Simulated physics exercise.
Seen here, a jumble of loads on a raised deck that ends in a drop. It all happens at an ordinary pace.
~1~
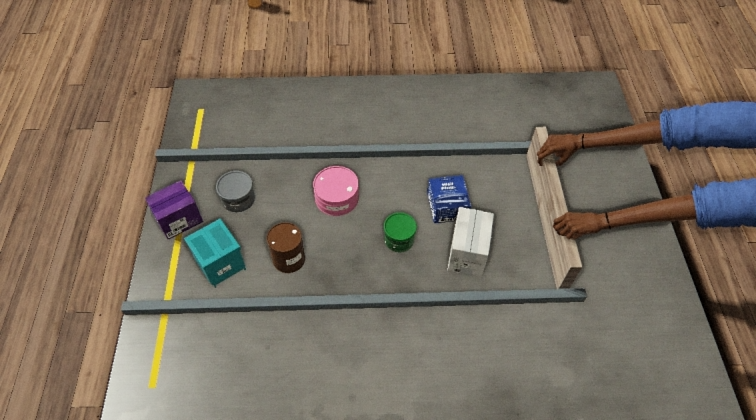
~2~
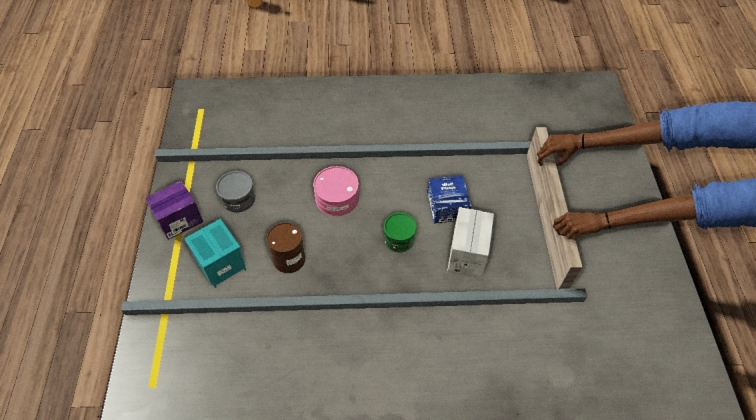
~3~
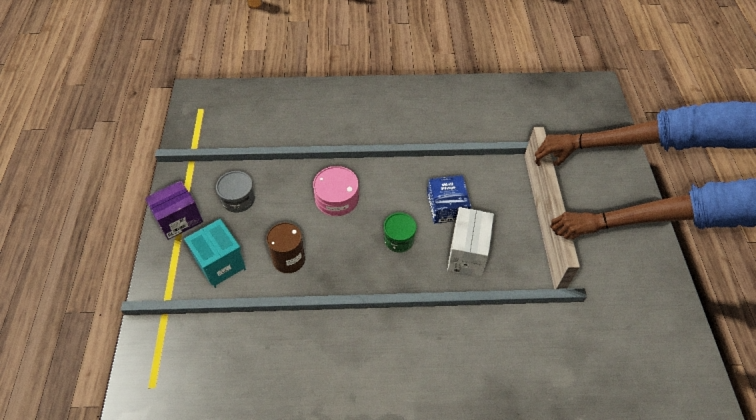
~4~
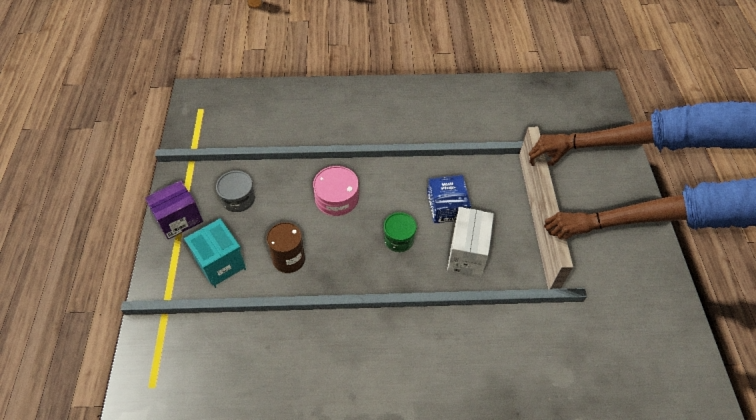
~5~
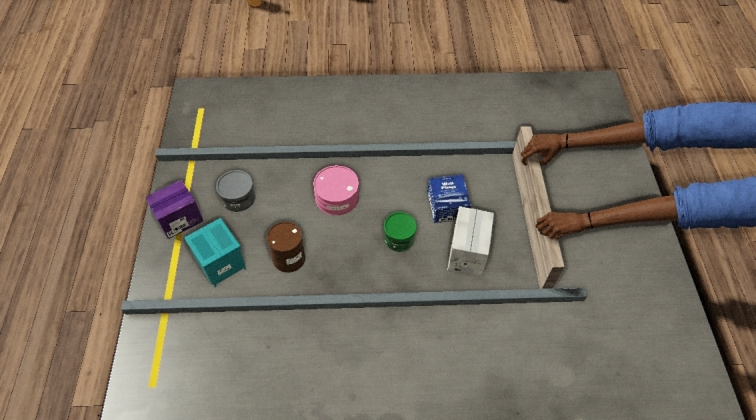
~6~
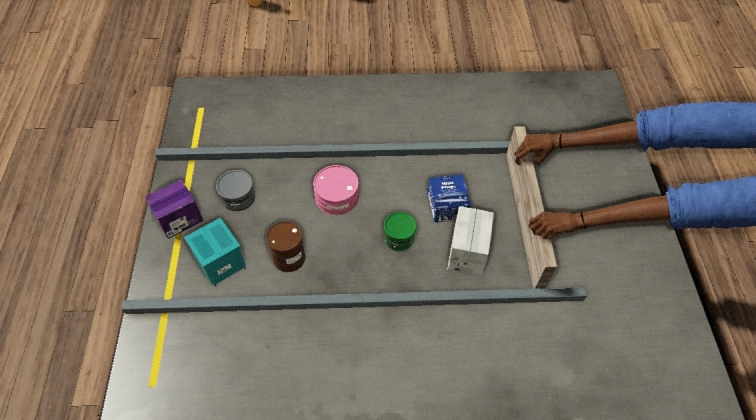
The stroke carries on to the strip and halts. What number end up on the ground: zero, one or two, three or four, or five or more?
The number that fall off is five or more.
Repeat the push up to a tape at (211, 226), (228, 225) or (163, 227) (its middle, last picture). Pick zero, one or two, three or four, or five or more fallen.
Taking them in turn, 3 or 4; either one or two; five or over.
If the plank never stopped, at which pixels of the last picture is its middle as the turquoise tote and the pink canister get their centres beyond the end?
At (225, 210) for the turquoise tote; at (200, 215) for the pink canister.
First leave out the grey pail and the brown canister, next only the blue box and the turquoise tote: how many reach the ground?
It would be 4 and 3.
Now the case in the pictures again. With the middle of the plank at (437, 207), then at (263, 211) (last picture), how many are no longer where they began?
The counts are 3 and 8.
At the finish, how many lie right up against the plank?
2 of them.
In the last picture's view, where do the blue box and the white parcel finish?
Near (163, 204) and (151, 252).
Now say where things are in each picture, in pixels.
The first frame shows purple parcel (175, 210); turquoise tote (217, 254); grey pail (236, 192); plank (551, 205); tape (180, 228).
The second frame shows turquoise tote (217, 254); white parcel (470, 243).
The third frame shows grey pail (236, 192); blue box (448, 200).
The fourth frame shows purple parcel (175, 210); brown canister (287, 248).
The fifth frame shows turquoise tote (217, 253); plank (535, 205).
The sixth frame shows purple parcel (175, 209); turquoise tote (217, 253); grey pail (237, 191); plank (529, 205); tape (180, 226).
Early on, none off yet; purple parcel at rest near (175, 209); turquoise tote at rest near (217, 253); grey pail at rest near (237, 191).
A while later, none off yet; purple parcel moving near (171, 210); turquoise tote travelled a little near (203, 255); grey pail travelled about its own width near (202, 190).
Finally, the number that fall off is five or more; lost, green pail, pink canister, brown canister, grey pail, turquoise tote and purple parcel.
